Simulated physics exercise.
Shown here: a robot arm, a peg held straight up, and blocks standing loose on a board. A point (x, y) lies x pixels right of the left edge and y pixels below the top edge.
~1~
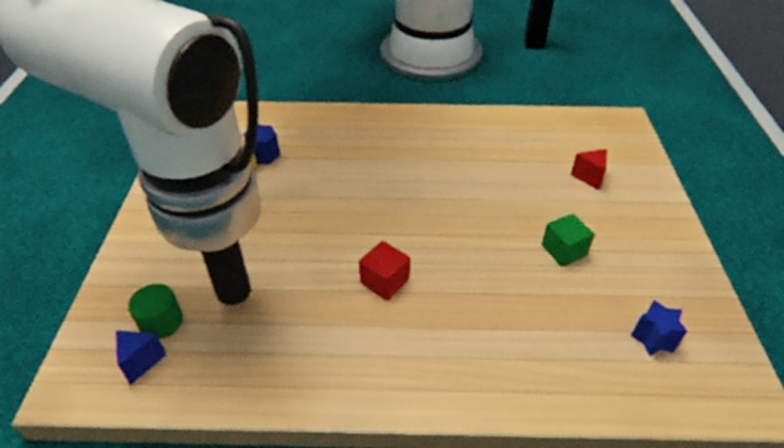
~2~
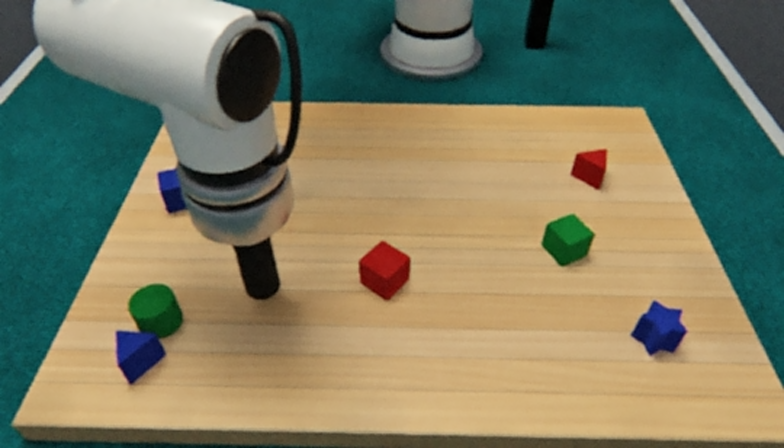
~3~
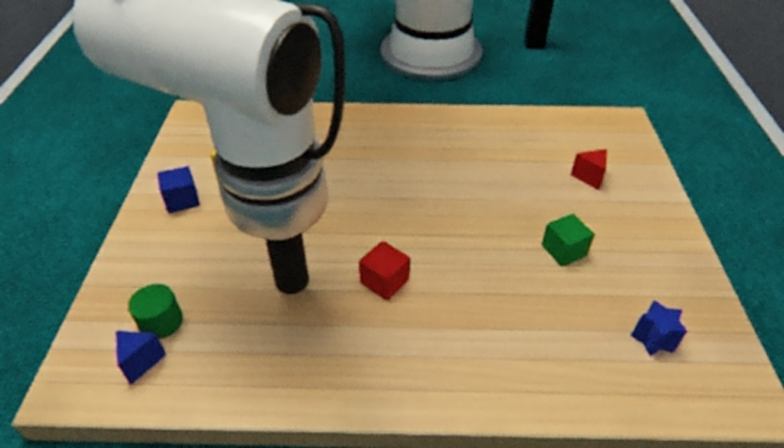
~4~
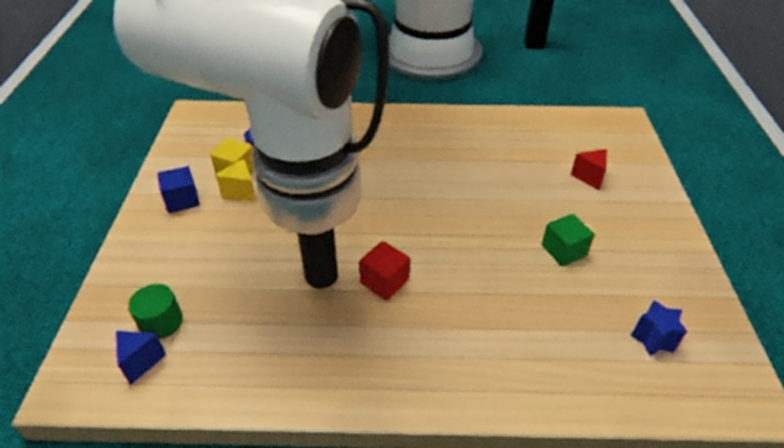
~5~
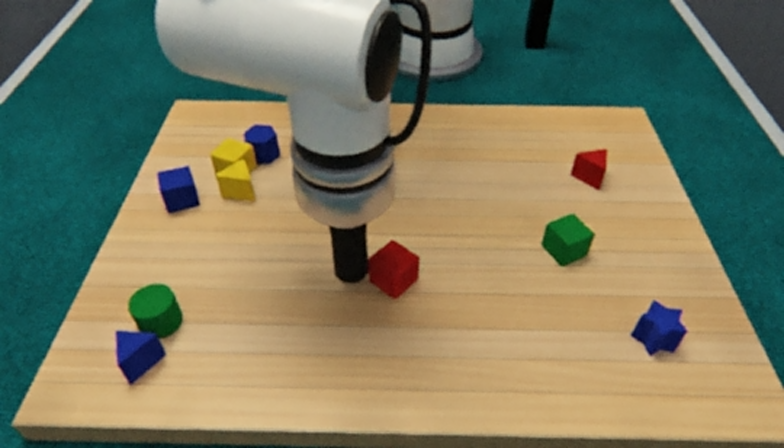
On a wooden board, a robot arm moves its peg right and nudges the red cube.
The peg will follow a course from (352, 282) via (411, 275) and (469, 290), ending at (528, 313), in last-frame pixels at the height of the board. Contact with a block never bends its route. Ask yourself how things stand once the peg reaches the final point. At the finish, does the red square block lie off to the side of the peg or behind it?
Answer: No.
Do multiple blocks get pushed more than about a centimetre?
No - that is not the case.
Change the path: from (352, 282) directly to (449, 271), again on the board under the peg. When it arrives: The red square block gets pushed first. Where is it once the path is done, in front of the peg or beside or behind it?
In front, I predict.
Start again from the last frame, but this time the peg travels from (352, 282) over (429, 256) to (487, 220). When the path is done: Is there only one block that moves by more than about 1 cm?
Final answer: Yes.
What follows on the original path. One third of the way, peg (413, 264); red square block (456, 259), turned 25° clockwise.
Two thirds of the way, peg (471, 279); red square block (516, 274), turned 25° clockwise.
At the end, peg (531, 302); red square block (579, 289); green square block still.
